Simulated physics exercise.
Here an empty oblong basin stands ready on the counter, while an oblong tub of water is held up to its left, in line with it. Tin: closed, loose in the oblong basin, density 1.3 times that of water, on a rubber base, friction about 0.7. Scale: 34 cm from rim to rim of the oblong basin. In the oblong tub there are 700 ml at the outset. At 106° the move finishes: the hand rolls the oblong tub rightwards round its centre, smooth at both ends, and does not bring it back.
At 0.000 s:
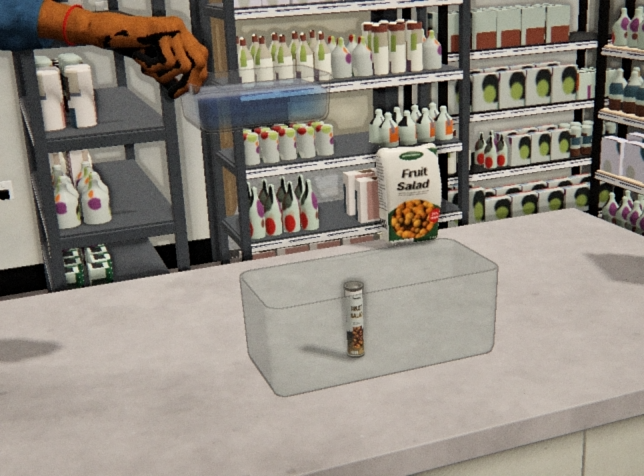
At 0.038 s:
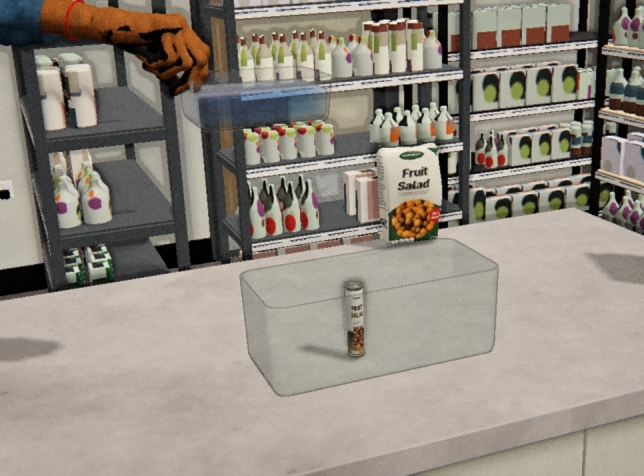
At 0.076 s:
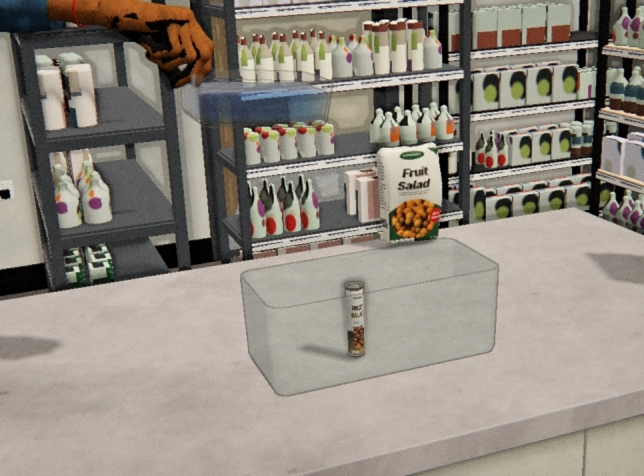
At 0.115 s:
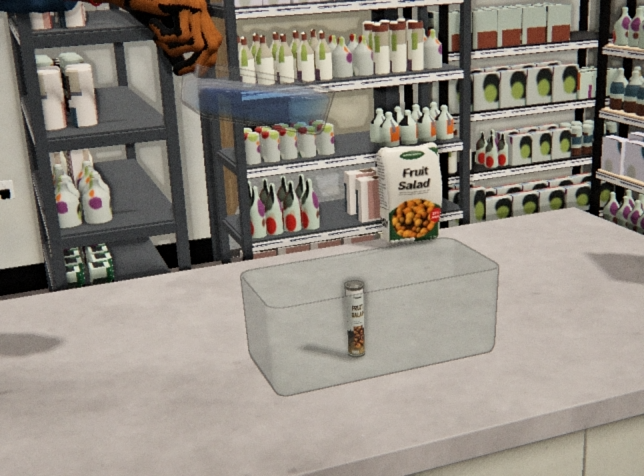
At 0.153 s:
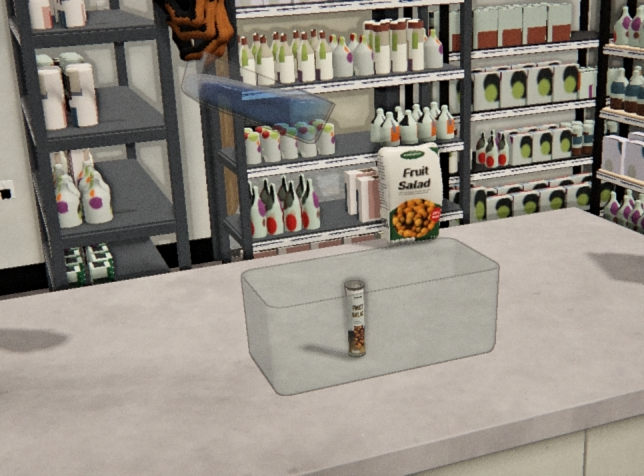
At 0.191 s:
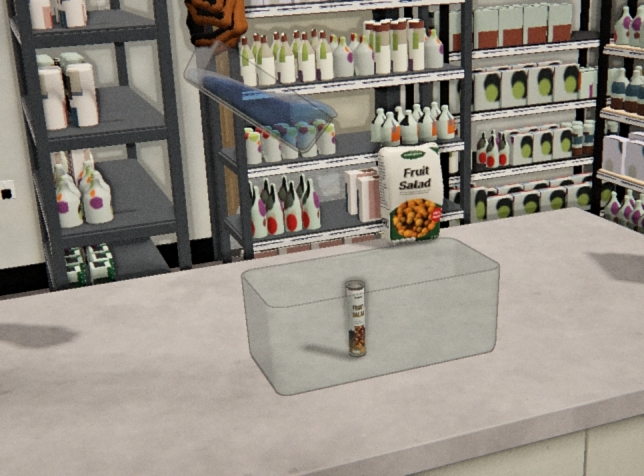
A hand tilted a clear tub of blue water steadily rightwards, slowly at first and then more steeply, above a counter where a small tin stood still in an empty see-through basin.
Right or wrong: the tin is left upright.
Right.
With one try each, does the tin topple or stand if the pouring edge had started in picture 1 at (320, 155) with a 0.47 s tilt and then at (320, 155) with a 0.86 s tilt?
Try 1: Tipped over; try 2: Still standing.
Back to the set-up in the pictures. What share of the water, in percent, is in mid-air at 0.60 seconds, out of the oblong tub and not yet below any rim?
About 10 percent.
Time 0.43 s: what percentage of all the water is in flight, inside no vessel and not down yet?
Near 76 per cent at that moment.
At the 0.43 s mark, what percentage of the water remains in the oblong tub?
Some 10 % of it is still there.
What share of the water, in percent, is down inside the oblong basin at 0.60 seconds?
About 82 %.
By 0.43 s the tilt is 104° and 10 per cent is still to pour; the tin stands where it began.
By 0.60 s the tilt is 106° and 2 per cent is still to pour; the tin stands where it began.
By 0.77 s the tilt is 106° and 0 per cent is still to pour; the tin stands where it began.
By 0.97 s the tilt is 106° and 0 per cent is still to pour; the tin stands where it began.
At rest the tin stands where it began.
